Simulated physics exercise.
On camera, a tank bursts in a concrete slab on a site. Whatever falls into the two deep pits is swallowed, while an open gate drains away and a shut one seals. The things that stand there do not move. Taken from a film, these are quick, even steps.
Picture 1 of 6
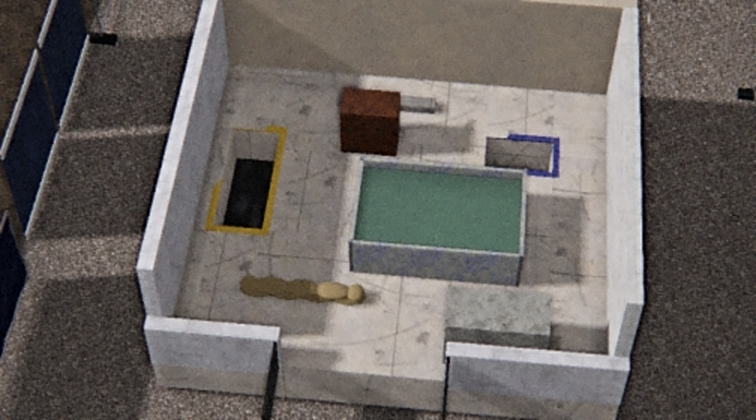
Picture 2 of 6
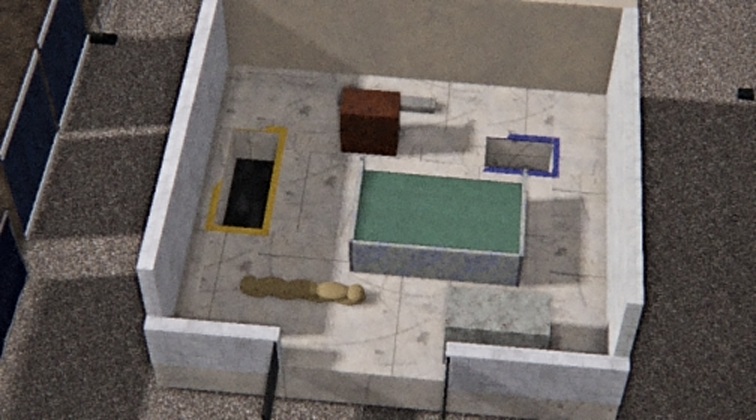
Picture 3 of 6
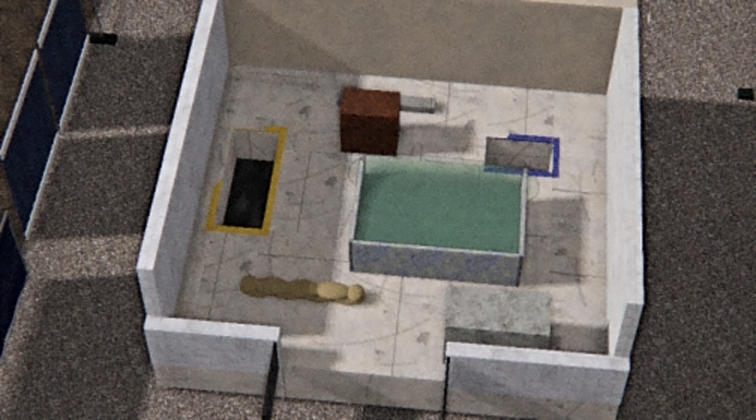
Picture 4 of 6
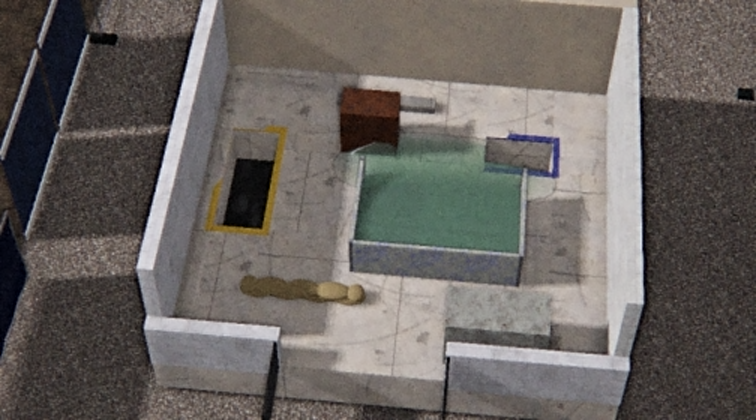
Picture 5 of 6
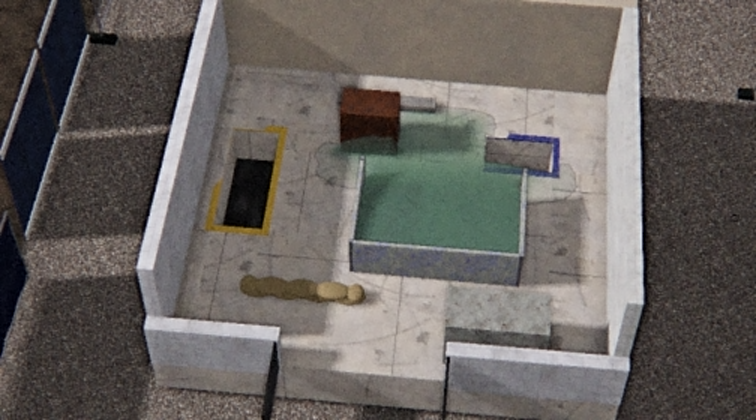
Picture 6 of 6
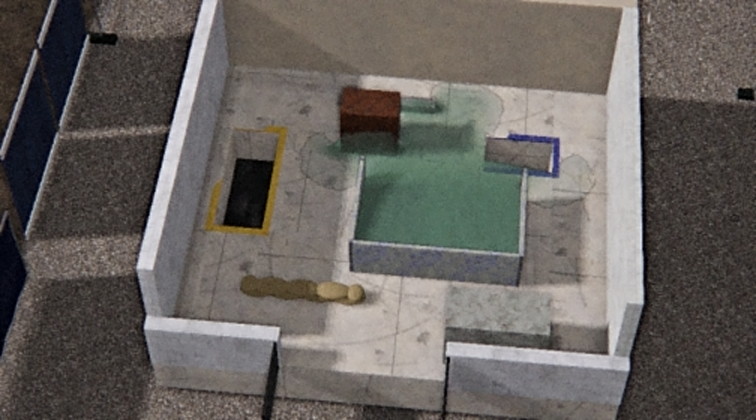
We see an open tank of still green water on a walled concrete slab; its far side gives way, and water pours out, spreading backward around a reddish-brown block and past a blue-edged opening while surrounding objects stay still.
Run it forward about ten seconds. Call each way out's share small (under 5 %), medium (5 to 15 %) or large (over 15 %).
Small, medium or large: The gate gets a small share; the blue pit gets a large share; the yellow pit gets a large share.
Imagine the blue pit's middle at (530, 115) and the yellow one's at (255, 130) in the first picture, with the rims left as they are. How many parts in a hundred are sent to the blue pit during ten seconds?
The blue pit takes 50 per cent.
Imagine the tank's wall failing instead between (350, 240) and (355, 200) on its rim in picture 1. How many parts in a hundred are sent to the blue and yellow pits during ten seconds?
Result - blue: 0 %; yellow: 45 %.
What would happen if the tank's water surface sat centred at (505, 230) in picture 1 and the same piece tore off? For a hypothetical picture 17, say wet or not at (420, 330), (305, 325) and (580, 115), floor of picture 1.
Going through the three spots, I'd say high and dry, high and dry, swamped.
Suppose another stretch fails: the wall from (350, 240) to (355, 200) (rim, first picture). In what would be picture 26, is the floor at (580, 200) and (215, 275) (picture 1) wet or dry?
Result, point by point: Unwetted; inundated.
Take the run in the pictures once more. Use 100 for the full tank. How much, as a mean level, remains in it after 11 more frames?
That would be roughly 26 per cent.
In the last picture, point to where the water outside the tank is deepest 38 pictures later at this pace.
It should be deepest at about (597, 381).
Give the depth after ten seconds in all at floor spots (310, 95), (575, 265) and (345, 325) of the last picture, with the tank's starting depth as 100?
First 4, next 10, last 4 in a hundred.
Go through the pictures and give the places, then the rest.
Still water in the open tank at (440, 209), in the first picture.
Water pours out on the open tank's far side and has run to a hidden place, in the second picture.
The front is at (355, 168), out from the gap on the open tank's far side, in the third picture.
Water pours out on the open tank's far side and has run to (344, 154), in the fourth picture.
The front is at (327, 147), out from the gap on the open tank's far side, in the fifth picture.
The front is at (478, 90), out from the gap on the open tank's far side, in the sixth picture.
A moment on, water covers 30 % of the floor; the gate 0 %, the blue pit 13 %, the yellow pit 1 %.
Next, water covers 45 % of the floor; the gate 0 %, the blue pit 20 %, the yellow pit 4 %.
Then, water covers 55 % of the floor; the gate 0 %, the blue pit 27 %, the yellow pit 8 %.
Later, water covers 70 % of the floor; the gate 0 %, the blue pit 35 %, the yellow pit 16 %.
In the end, water covers 85 % of the floor; the gate 1 %, the blue pit 41 %, the yellow pit 21 %.
